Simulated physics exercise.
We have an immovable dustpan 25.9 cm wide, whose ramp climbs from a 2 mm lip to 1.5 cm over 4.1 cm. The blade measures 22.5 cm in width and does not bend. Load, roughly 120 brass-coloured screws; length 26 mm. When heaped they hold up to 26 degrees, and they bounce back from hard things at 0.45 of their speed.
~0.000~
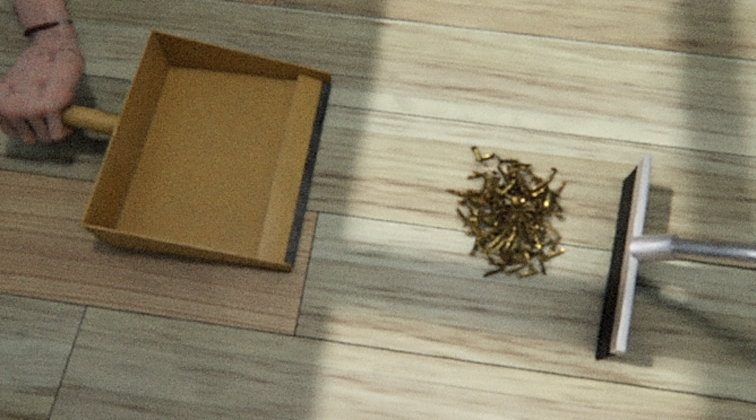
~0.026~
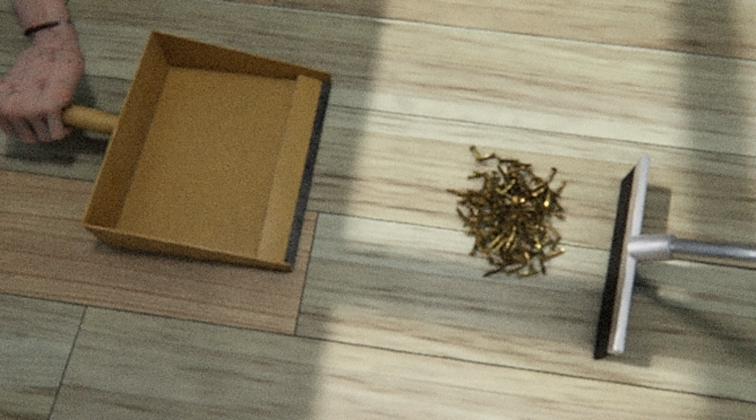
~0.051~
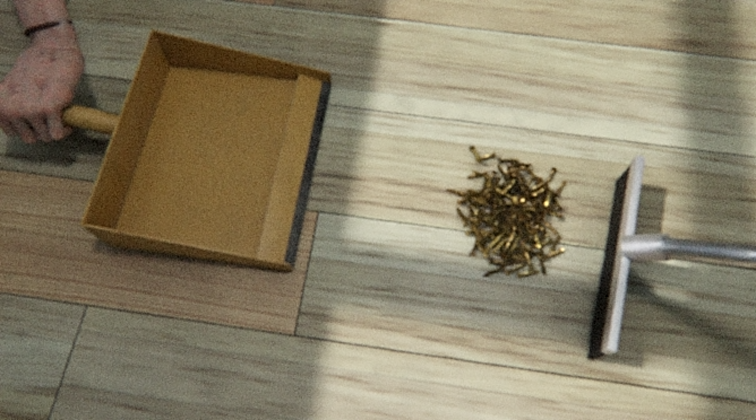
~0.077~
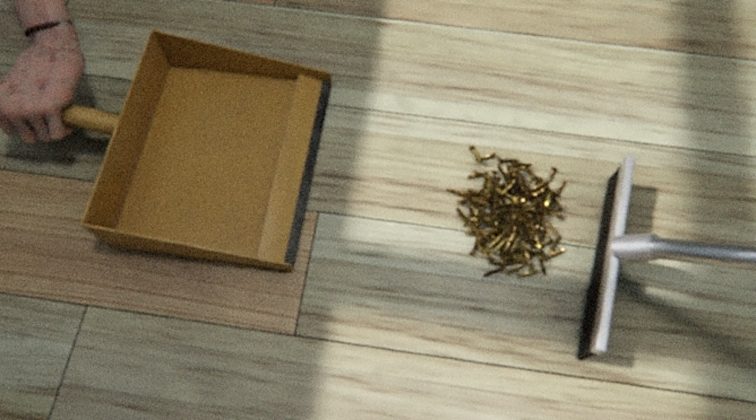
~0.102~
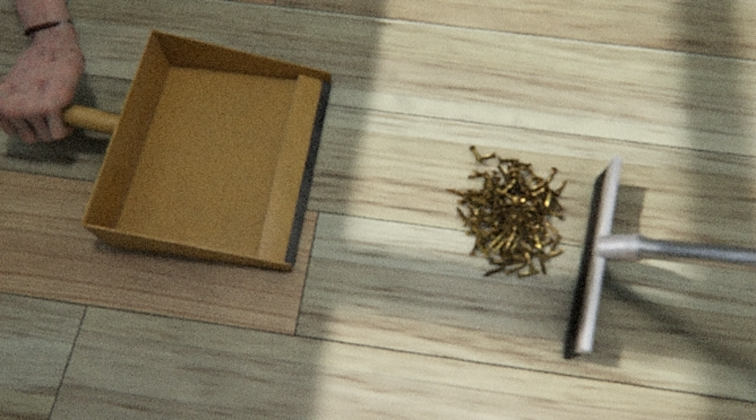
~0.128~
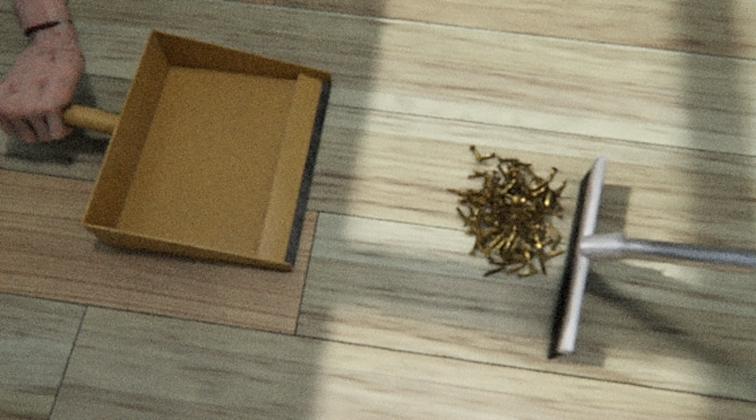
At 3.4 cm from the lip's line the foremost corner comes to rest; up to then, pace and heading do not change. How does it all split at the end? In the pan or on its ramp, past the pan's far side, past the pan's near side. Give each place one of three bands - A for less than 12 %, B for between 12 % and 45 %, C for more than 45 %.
Pan, band A; far side, band A; near side, band A.
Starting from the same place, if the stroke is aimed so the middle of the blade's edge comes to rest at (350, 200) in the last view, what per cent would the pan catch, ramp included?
Some 5 percent.
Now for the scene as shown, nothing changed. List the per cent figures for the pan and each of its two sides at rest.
Pan: 5%. Far side: 0%. Near side: 5%.
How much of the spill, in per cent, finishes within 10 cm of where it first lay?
Near 15 per cent.
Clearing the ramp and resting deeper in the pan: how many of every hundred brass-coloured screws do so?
Estimate: Close to 0 per cent of the total.
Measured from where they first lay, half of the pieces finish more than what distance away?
It works out to roughly 22 cm.
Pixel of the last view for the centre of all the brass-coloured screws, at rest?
Close to pixel (332, 195).
After 0.33 s, middle of the blade 18 cm from the lip; 0 % over the lip, far side 0 %, near side 0 %.
Then, at 0.46 s, middle of the blade 9 cm from the lip; 0 % over the lip, far side 0 %, near side 5 %.
Then, at 0.72 s, middle of the blade 5 cm from the lip; 5 % over the lip, far side 0 %, near side 5 %.
In the end, at 1.4 s, pan 5 %, far side 0 %, near side 5 %, in front of the lip or behind the blade 90 %.
